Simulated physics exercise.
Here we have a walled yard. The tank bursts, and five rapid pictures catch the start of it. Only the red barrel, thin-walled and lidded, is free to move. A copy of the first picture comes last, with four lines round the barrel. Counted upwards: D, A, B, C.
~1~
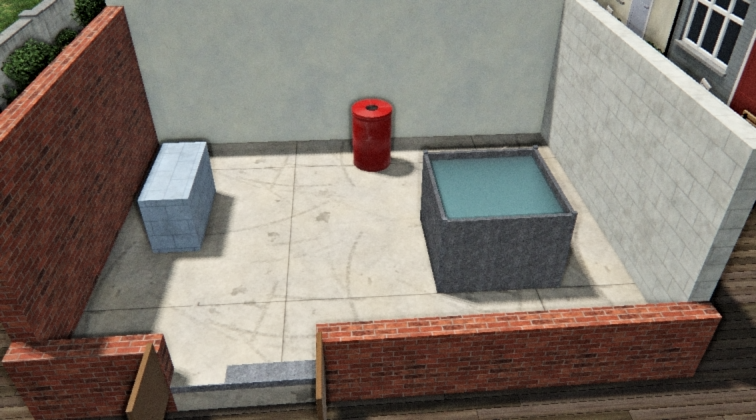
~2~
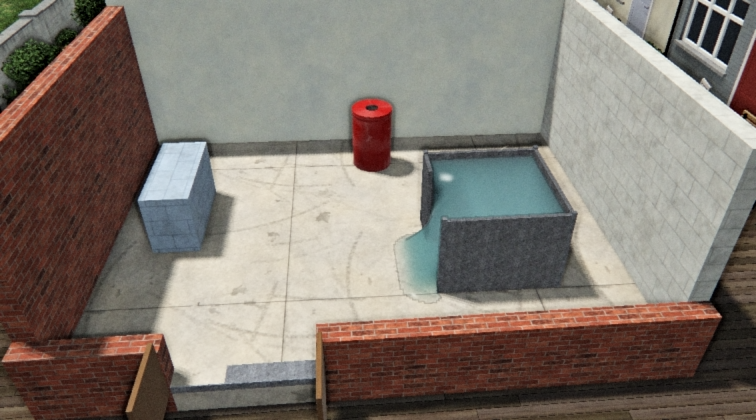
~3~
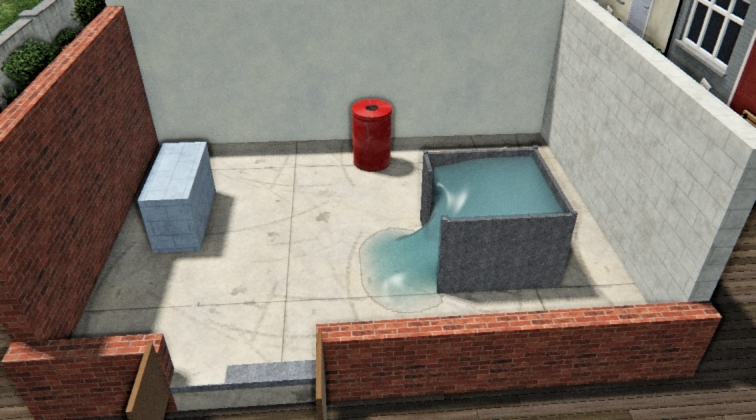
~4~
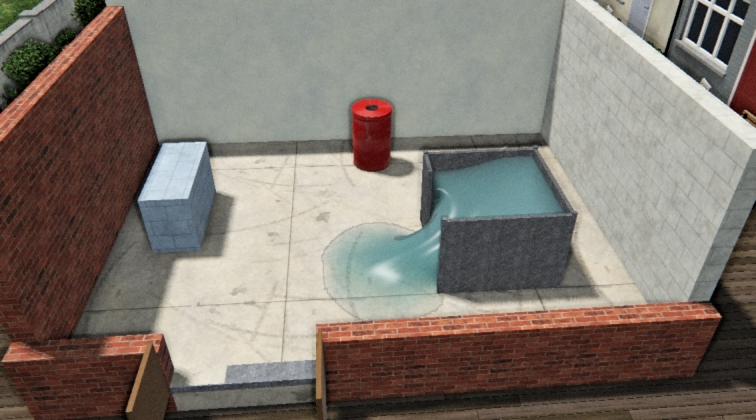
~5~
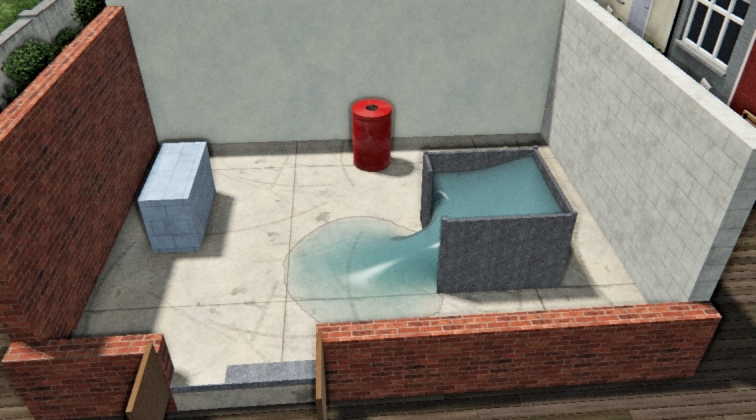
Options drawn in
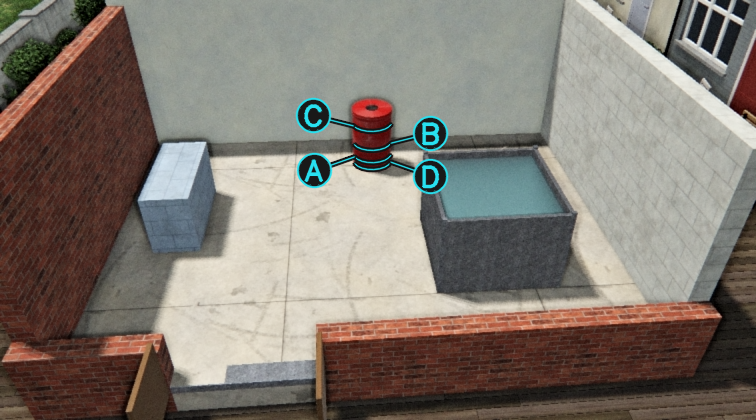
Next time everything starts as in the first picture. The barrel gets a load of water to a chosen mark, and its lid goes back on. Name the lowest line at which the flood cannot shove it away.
A will do.
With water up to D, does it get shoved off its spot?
Yes, that goes wrong.
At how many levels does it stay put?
Three of them.
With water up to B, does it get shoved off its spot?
No, that is safe.
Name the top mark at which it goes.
It is D.
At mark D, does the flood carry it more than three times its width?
No.
On the marked copy, A at (373, 162); B at (373, 150); C at (373, 131); D at (373, 169); from the bottom up D, A, B, C.
With A, it does not move.
With B, it does not move.
With C, it does not move.
With D, it is pushed about its own width away.
